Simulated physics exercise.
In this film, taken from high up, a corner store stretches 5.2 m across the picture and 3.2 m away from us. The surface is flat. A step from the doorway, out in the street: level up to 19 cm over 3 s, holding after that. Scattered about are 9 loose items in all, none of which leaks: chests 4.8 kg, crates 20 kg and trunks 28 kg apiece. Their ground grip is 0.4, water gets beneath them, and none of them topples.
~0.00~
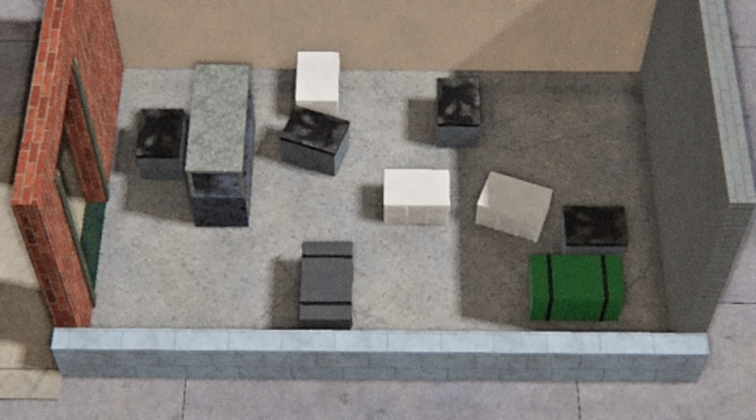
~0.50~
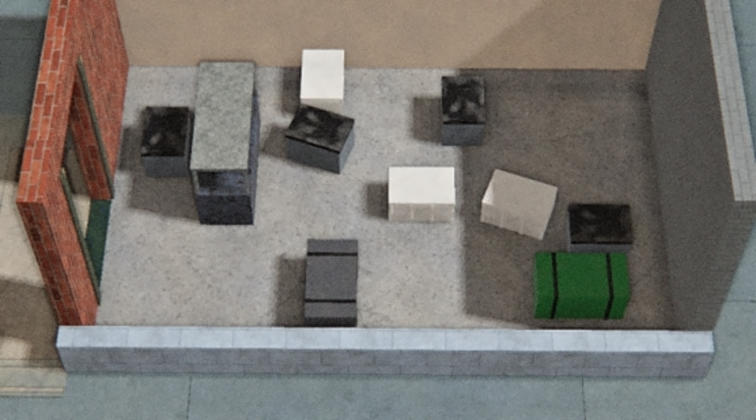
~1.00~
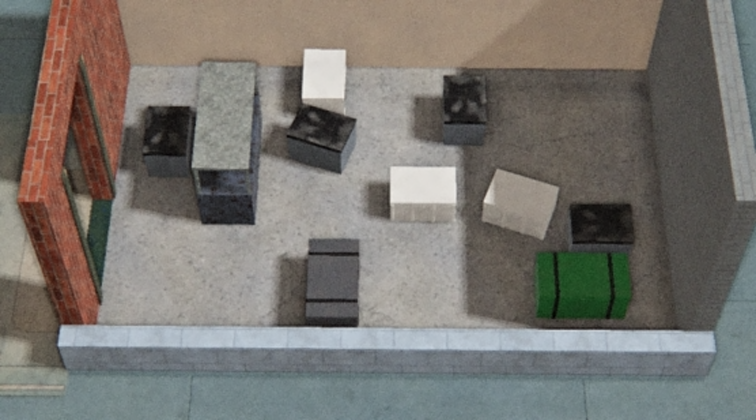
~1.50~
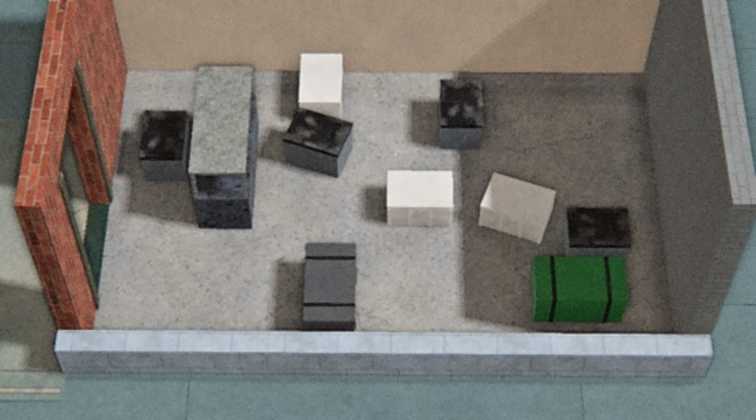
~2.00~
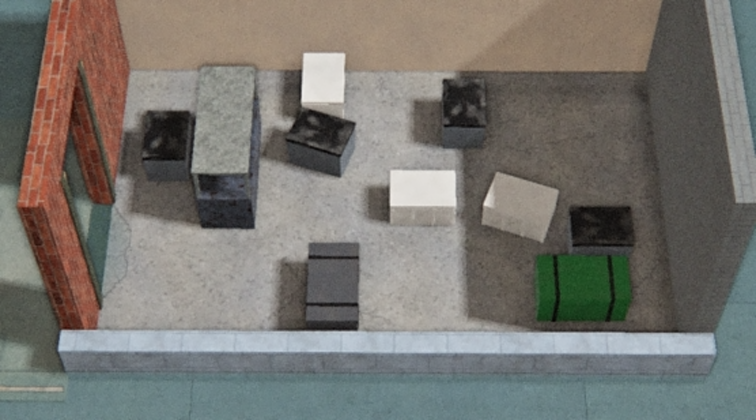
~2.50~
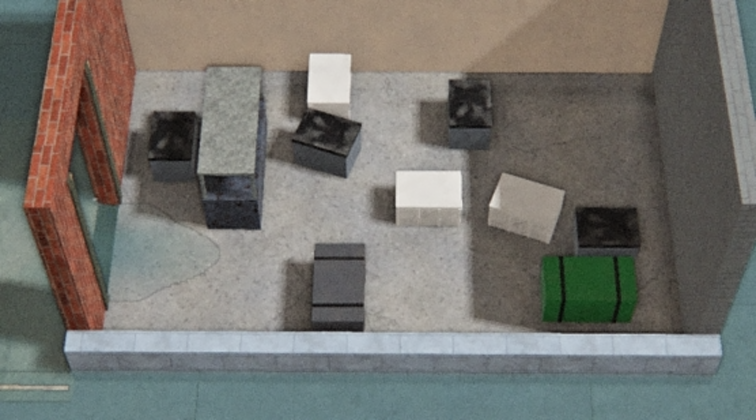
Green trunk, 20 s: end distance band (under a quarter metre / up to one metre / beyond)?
Goes a long way.
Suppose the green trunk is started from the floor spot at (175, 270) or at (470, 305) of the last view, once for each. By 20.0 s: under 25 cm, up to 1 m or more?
In turn: It gets carried off; it gets carried off.
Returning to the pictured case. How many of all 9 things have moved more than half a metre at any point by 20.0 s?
The answer here is 9.
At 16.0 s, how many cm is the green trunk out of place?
Around 200 centimetres.
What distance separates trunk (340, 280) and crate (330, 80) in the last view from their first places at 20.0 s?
The first is 80 cm from its start, the second 120 cm.
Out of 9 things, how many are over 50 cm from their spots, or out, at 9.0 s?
Answer: 2.
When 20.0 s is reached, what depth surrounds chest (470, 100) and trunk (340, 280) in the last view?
Roughly 15 and 13 cm.
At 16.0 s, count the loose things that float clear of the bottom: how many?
9 at that moment.
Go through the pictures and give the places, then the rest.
The green trunk at (577, 277), on the bottom; 0.0 m2 under water; 0 of 9 have shifted, in the first picture.
The green trunk at (582, 275) rests on the ground; 0.0 m2 under water; 0 of 9 have shifted, in the second picture.
The green trunk at (584, 275) rests on the ground; water covers 0.0 m2; 0 of 9 have shifted, in the third picture.
The green trunk at (581, 278), on the bottom; water covers 0.0 m2; 0 of 9 have shifted, in the fourth picture.
The green trunk at (584, 277), on the bottom; 0.1 m2 under water; 0 of 9 have shifted, in the fifth picture.
The green trunk at (590, 278), on the bottom; water covers 0.7 m2; 0 of 9 have shifted, in the sixth picture.
After 4.0 s the green trunk is near (590, 278), 0.0 m from its start, aground; 0 afloat.
After 9.0 s the green trunk is near (619, 281), 0.3 m from its start, afloat; 4 afloat.
After 16.0 s the green trunk is near (588, 113), 1.8 m from its start, afloat; 9 afloat.
After 20.0 s the green trunk is near (416, 152), 2.0 m from its start, afloat; 9 afloat.
